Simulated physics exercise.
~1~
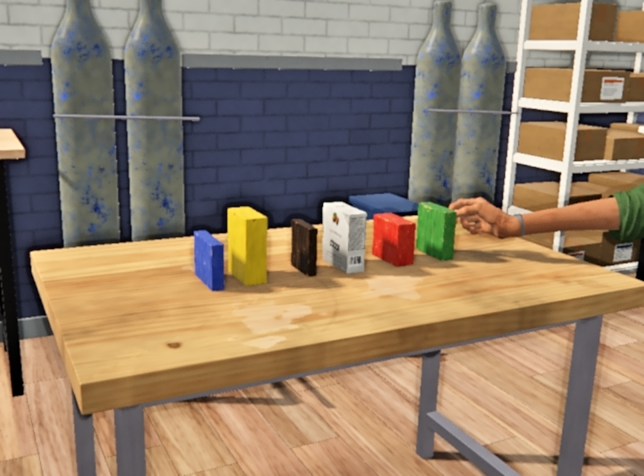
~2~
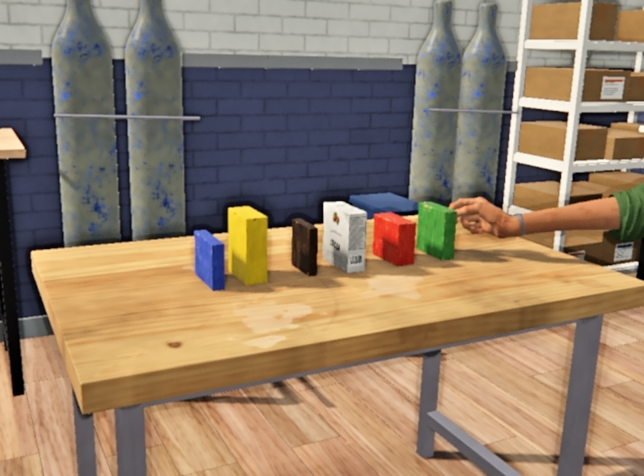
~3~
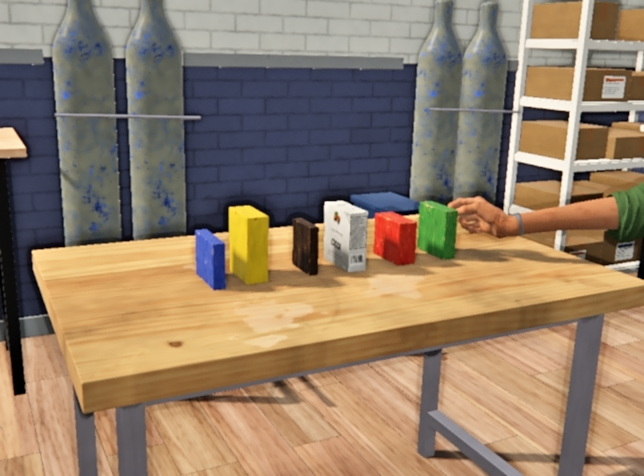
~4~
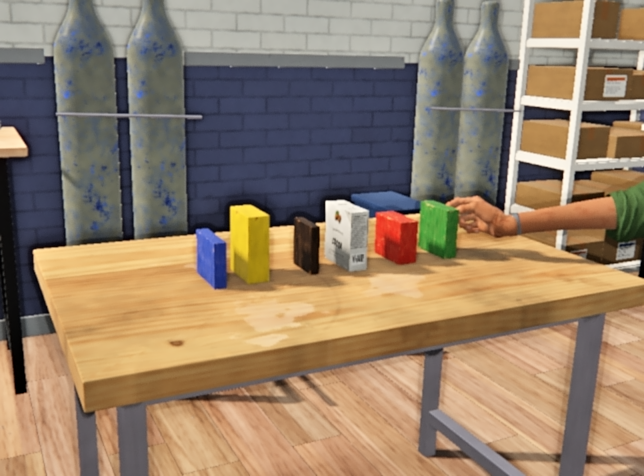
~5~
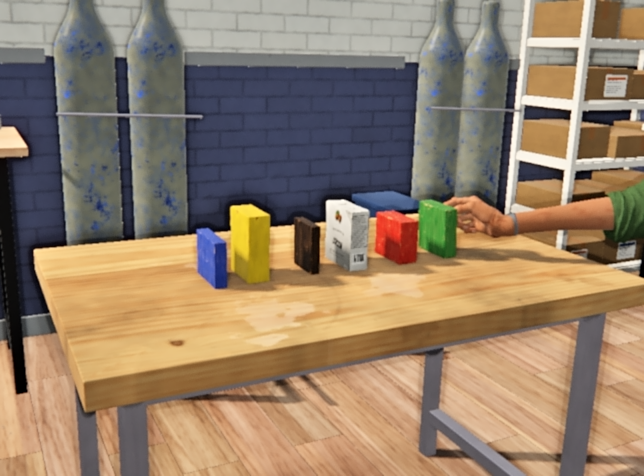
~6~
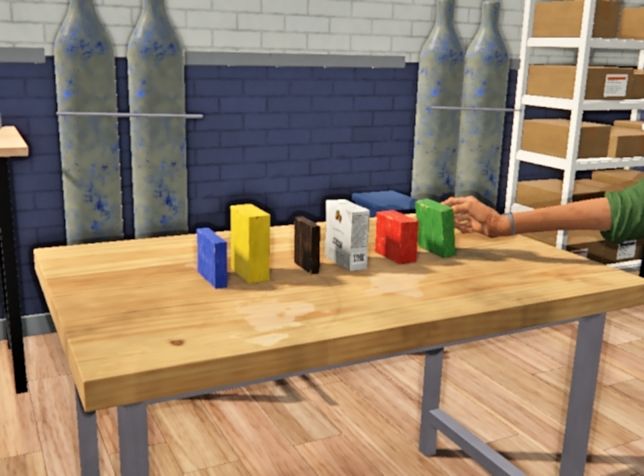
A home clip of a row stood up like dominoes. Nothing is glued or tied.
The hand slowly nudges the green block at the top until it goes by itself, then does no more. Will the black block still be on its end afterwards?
Stays up.
Then, 0.10 s on from there, green block 16° over.
Then, 0.20 s on from there, green block 25° over.
Then, 0.30 s on from there, green block 42° over.
Then, 0.70 s on from there, green block 43° over.
In the end, all 4 unmoved. At the end, from the last picture's camera, black block near (307, 245).
